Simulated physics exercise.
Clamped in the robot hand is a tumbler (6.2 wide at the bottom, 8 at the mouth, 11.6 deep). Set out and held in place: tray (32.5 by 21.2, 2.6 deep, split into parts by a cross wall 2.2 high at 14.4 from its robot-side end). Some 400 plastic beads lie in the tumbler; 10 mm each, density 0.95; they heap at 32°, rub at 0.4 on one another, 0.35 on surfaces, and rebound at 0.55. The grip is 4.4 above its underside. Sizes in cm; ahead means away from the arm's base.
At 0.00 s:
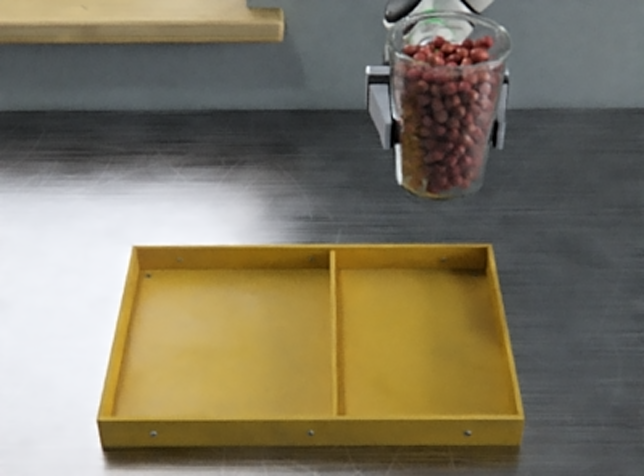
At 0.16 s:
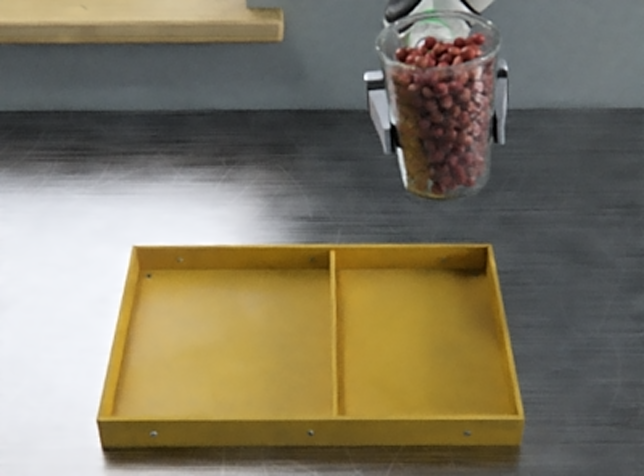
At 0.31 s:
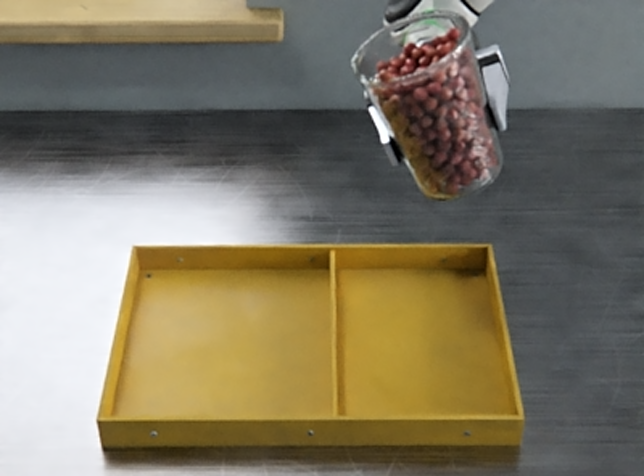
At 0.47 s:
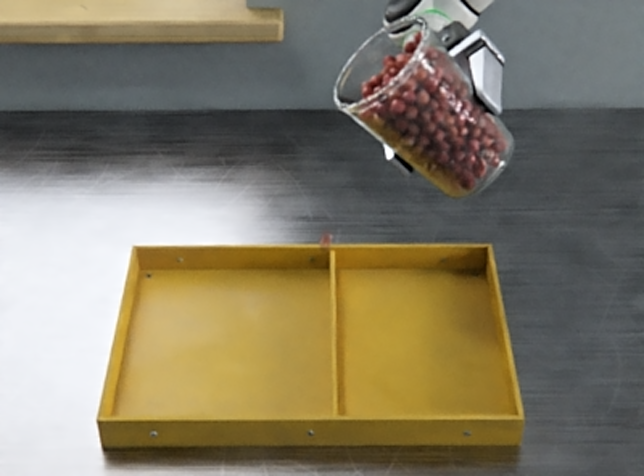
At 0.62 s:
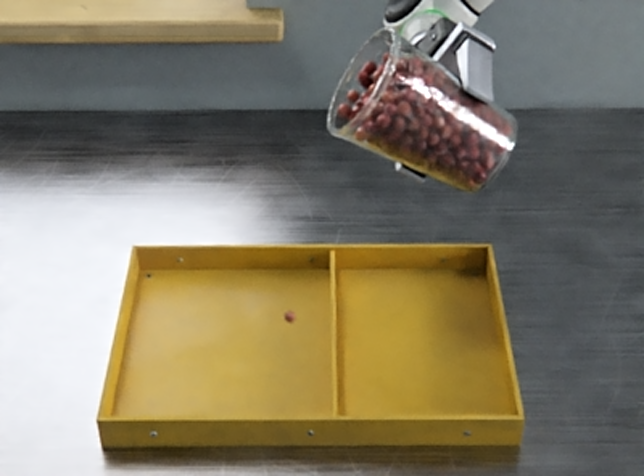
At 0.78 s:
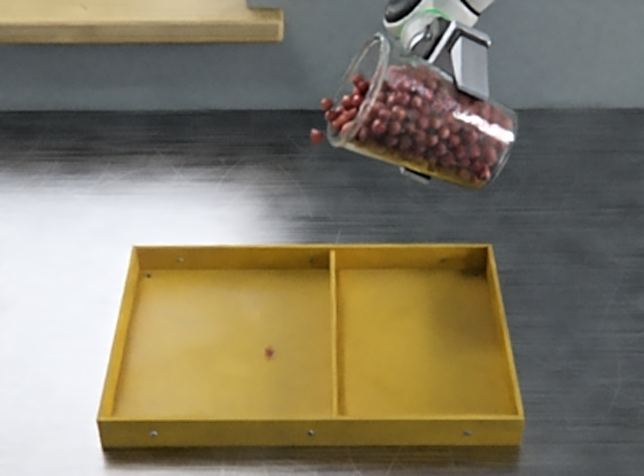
We see a robot gripper holding a clear tumbler of dark red beads above a divided yellow tray, tilting it steadily to the left until one bead drops into the tray's left part and another leaves the rim.
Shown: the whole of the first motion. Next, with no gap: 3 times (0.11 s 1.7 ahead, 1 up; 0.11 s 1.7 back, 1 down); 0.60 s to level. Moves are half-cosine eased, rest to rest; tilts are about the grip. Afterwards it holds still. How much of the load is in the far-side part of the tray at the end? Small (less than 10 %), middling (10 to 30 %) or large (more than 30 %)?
In the far-side part of the tray the share is middling, 10 to 30 %.
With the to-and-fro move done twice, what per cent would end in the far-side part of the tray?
Then about 15 per cent.
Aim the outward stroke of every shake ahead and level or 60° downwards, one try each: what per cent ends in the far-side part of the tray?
Some 15 and 5 per cent.
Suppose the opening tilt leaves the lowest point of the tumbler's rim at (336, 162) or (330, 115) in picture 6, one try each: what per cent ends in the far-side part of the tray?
About 55 and 10 per cent.
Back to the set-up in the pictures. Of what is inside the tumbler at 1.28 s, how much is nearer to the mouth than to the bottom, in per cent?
Roughly 50 per cent.
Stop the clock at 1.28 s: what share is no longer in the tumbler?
About 15 per cent by then.
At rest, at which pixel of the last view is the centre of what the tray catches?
Around (228, 337).
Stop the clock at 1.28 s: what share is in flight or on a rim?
About 8 per cent.
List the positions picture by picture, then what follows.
The tumbler middle at (444, 112), level; upper third of the load around (447, 76), from x 400 to 495, top at y 40; 401 in the tumbler, in the first frame.
The tumbler middle at (442, 112), tilted 6° forward; upper third of the load around (443, 75), from x 395 to 485, top at y 40, in the second frame.
The tumbler middle at (437, 113), tilted 22° forward; upper third of the load around (433, 78), from x 380 to 490, top at y 35, in the third frame.
The tumbler middle at (431, 116), tilted 41° forward; upper third of the load around (418, 86), from x 325 to 500, top at y 40; 400 in the tumbler, 1 in flight or on a rim, in the fourth frame.
The tumbler middle at (427, 119), tilted 57° forward; upper third of the load around (412, 94), from x 290 to 500, top at y 60; 400 in the tumbler, 1 in flight or on a rim, in the fifth frame.
The tumbler middle at (426, 121), tilted 63° forward; upper third of the load around (415, 101), from x 270 to 500, top at y 70; 399 in the tumbler, 1 in the far-side part, 1 in flight or on a rim, in the sixth frame.
After 1.28 s, tilted 63° forward, highest piece 26 above the table; 344 in the tumbler, 23 in the far-side part, 34 in flight or on a rim.
After 1.79 s, tilted 24° forward, highest piece 28 above the table; 320 in the tumbler, 77 in the far-side part, 2 on the table or floor, 1 in the robot-side part, 1 in flight or on a rim.
After 2.24 s, level, highest piece 29 above the table; 320 in the tumbler, 78 in the far-side part, 2 on the table or floor, 1 in the robot-side part.
After 3.29 s, level, highest piece 29 above the table; 320 in the tumbler, 78 in the far-side part, 2 on the table or floor, 1 in the robot-side part.
In the end, 320 in the tumbler, 78 in the far-side part, 2 on the table or floor, 1 in the robot-side part. That is 19 % in the far-side part of the tray.
